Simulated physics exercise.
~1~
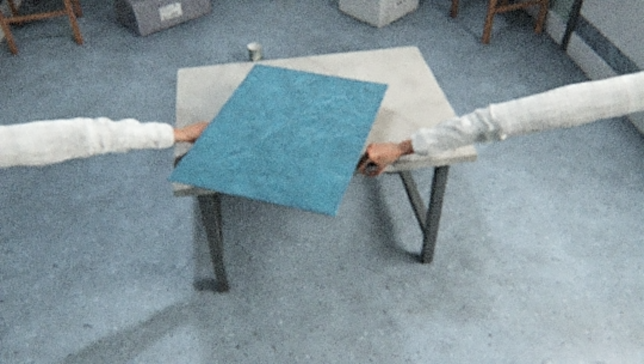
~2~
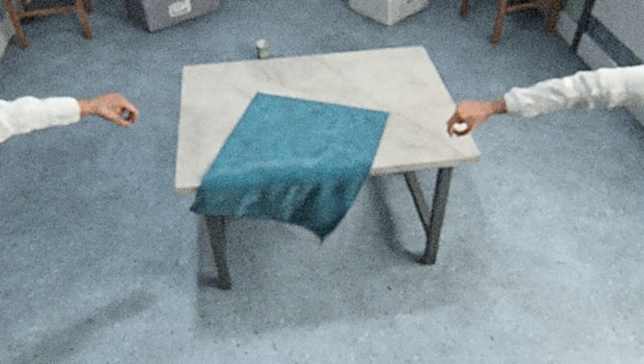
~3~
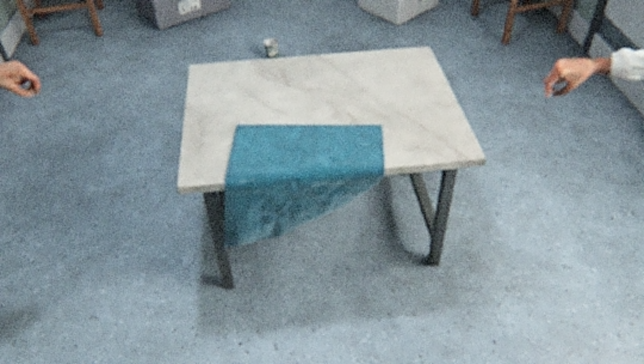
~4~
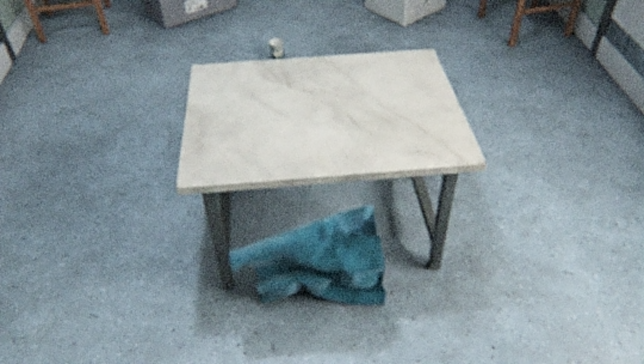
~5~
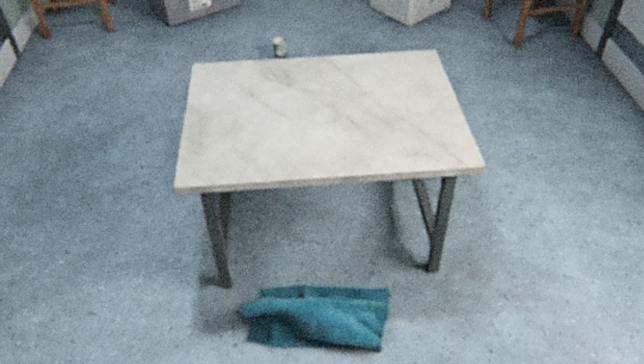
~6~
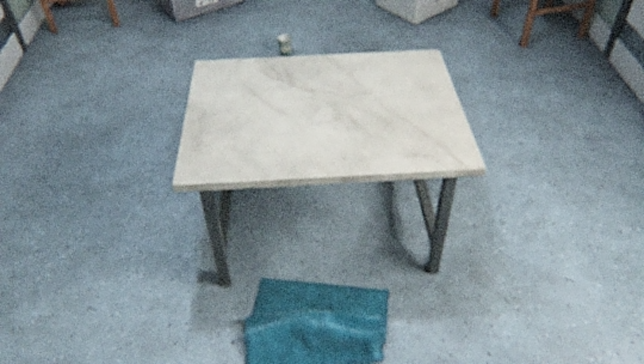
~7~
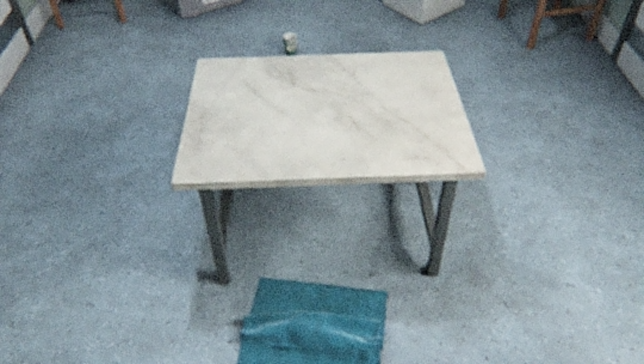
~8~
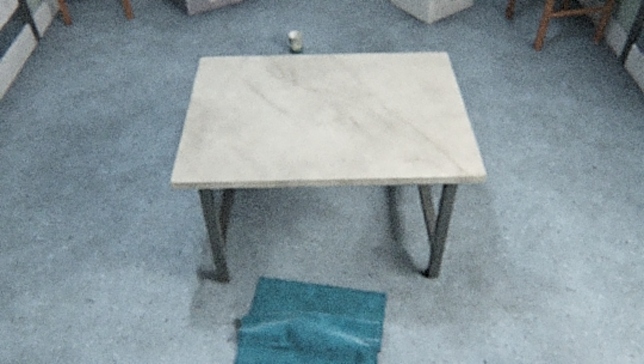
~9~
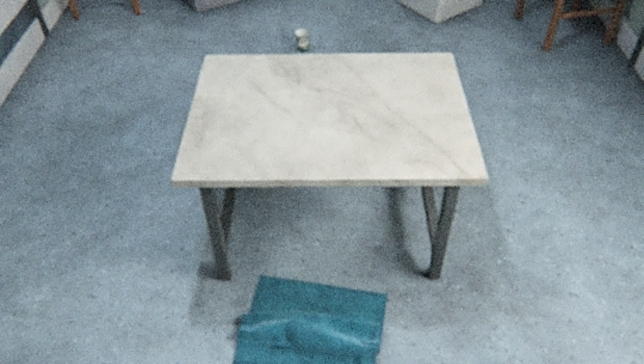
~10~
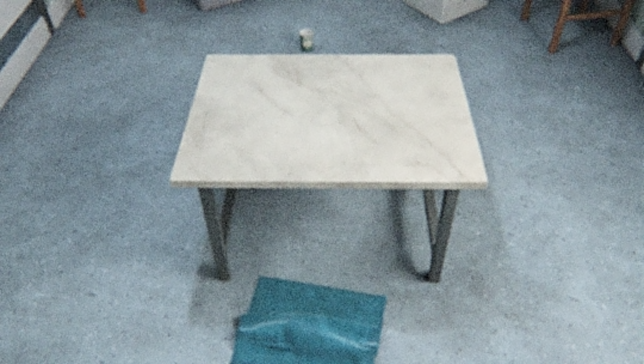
In a room with a speckled blue-grey floor, two hands let go of a teal cloth over the front edge of a pale table, and it drooped, slid off and crumpled onto the floor, where it spread flatter and lay still.
